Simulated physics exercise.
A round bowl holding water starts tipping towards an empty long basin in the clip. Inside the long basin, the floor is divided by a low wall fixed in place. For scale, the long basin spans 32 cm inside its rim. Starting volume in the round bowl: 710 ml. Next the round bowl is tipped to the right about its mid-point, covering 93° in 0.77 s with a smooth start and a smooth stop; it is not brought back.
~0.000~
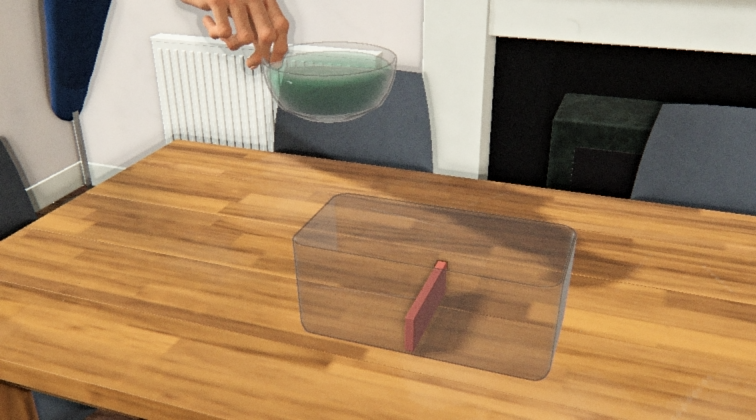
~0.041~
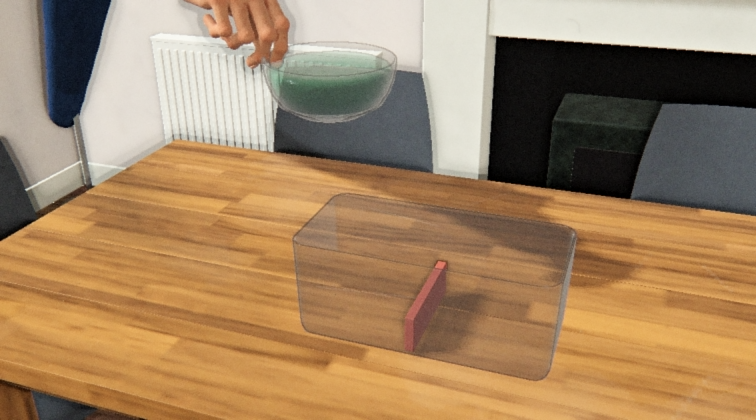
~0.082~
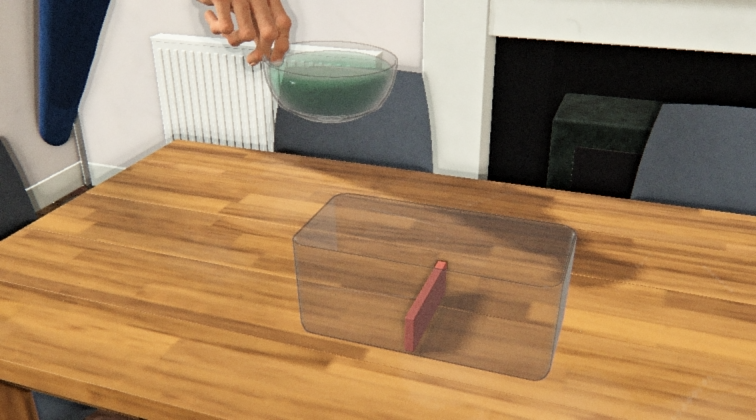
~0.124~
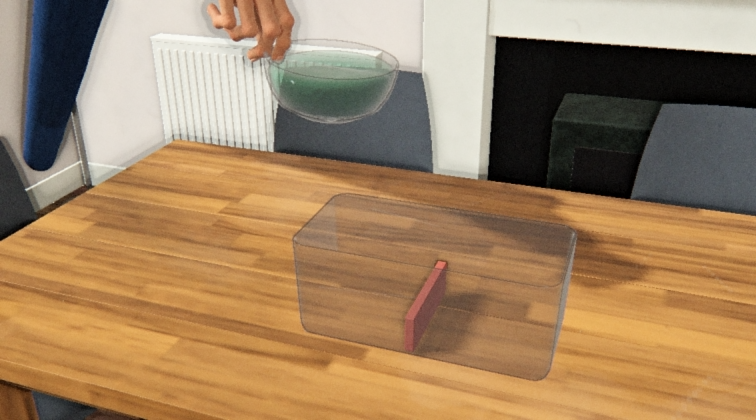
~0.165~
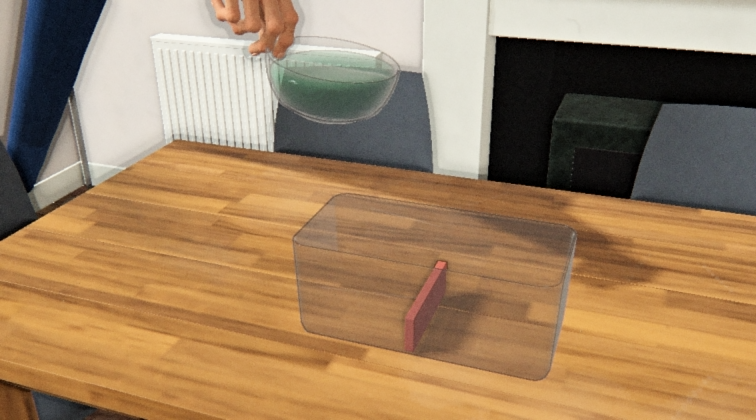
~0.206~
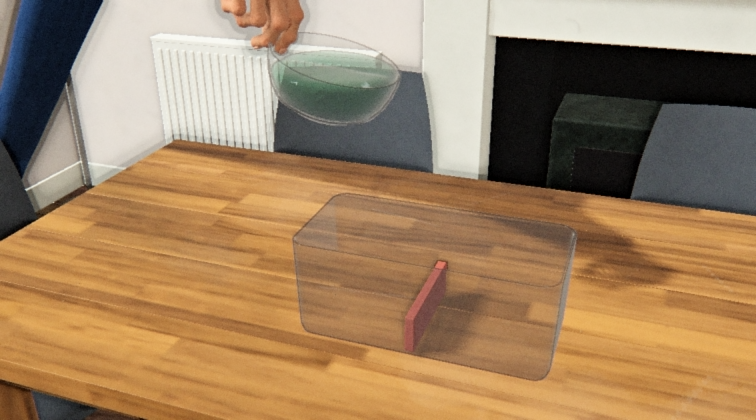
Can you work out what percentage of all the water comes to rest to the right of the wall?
I would put it at 74 per cent.
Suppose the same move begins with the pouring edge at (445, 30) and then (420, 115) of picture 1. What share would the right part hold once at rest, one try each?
Respectively 90 and 85 %.
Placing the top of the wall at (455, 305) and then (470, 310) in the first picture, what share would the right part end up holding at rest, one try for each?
Respectively close to 45 and 25 %.
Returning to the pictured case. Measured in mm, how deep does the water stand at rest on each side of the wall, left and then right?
8 mm left, 22 mm right.
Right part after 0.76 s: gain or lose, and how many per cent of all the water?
Net change: A rise of about 2 %.
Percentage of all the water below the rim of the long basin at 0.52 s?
Near 14 in a hundred.
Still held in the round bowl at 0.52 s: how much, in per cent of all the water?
At that time about 34 in a hundred parts are still held.
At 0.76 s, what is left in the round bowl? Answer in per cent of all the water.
Roughly 4 percent remains.
Then, 0.52 s in, the tilt is 72° and 33 per cent is still to pour, 1 is left of the wall and 13 right of it.
Then, 0.76 s in, the tilt is 93° and 4 per cent is still to pour, 14 is left of the wall and 72 right of it.
Then, 1.00 s in, the tilt is 93° and 0 per cent is still to pour, 25 is left of the wall and 74 right of it.
Then, 1.27 s in, the tilt is 93° and 0 per cent is still to pour, 25 is left of the wall and 74 right of it.
Finally, 25 per cent lies left of the wall, 74 right of it and 1 outside.
